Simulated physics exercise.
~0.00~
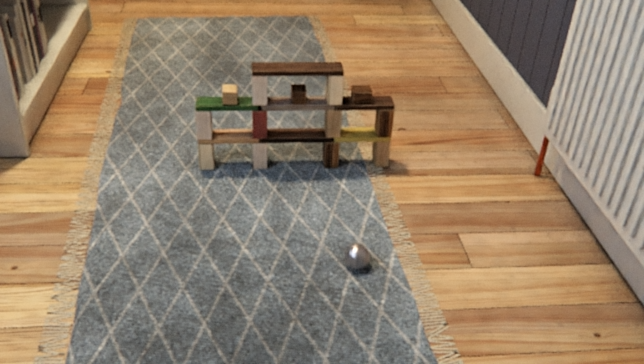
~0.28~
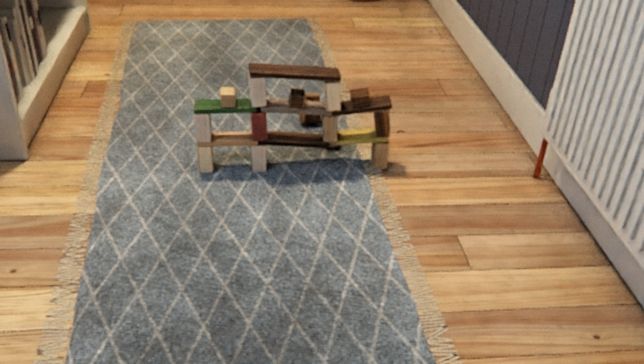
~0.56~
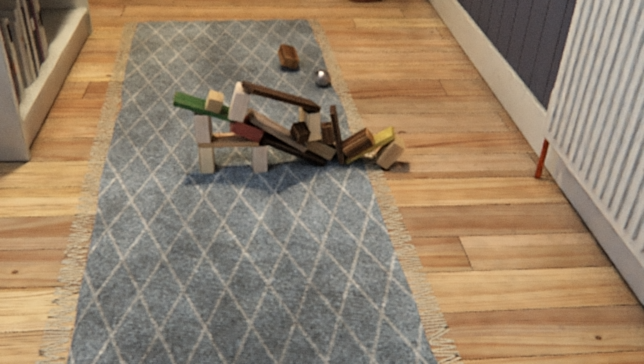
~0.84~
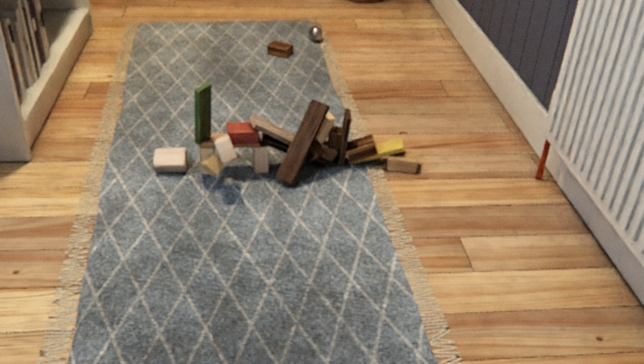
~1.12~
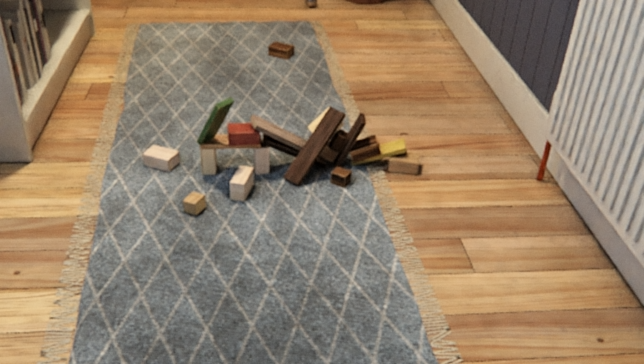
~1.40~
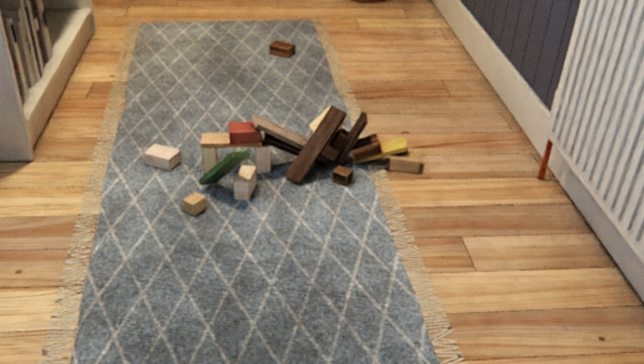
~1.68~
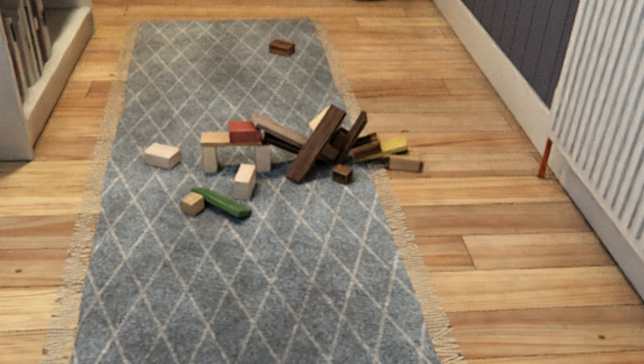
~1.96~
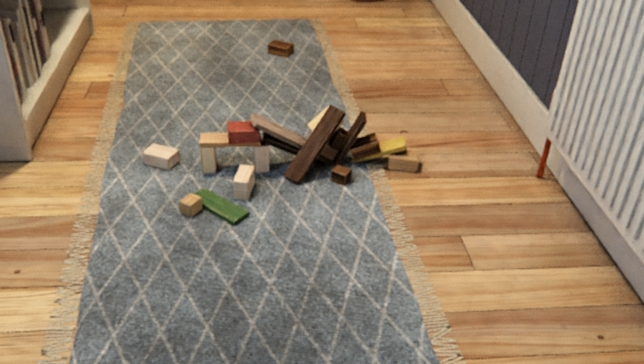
A steel ball rolled up a patterned rug into a small building of wooden blocks and knocked it down, then rolled away past the far end, while the green plank tipped upright, toppled forward and came to rest on the rug before the heap.
